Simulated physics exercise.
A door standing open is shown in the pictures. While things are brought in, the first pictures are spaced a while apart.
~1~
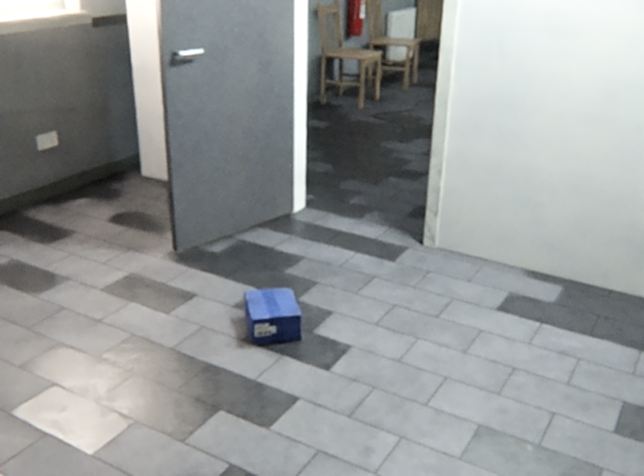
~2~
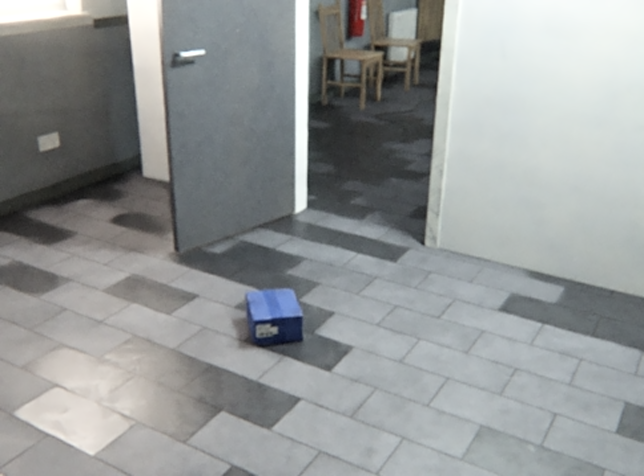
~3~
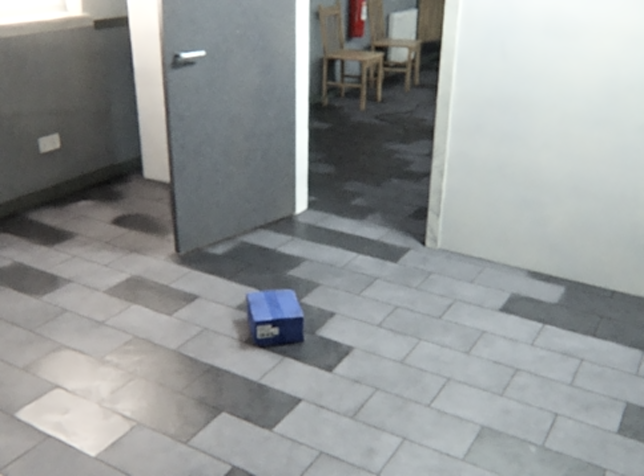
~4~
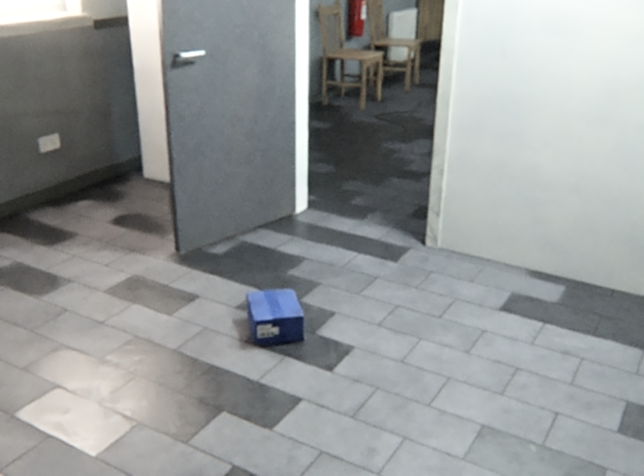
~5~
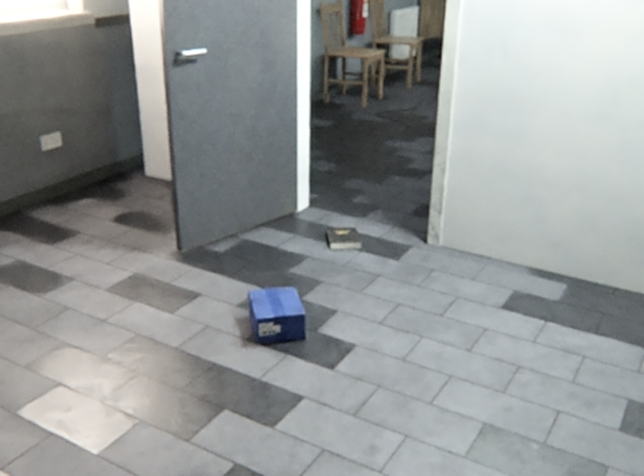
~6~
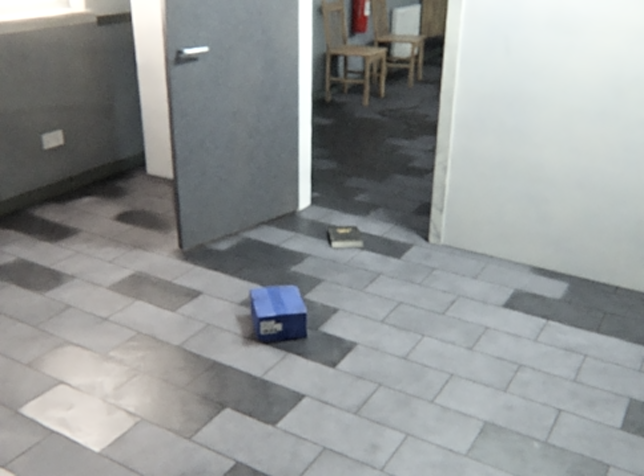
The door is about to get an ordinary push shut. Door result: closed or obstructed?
It touches the doorframe.
Then, 1.80 s on from there, open by 54°.
Then, 2.60 s on from there, open by 21°; black book shifted about its own width near (363, 231).
In the end, open by 0°; moved from the start, black book; blue parcel unmoved. At the end, from the last picture's camera, black book near (381, 220).
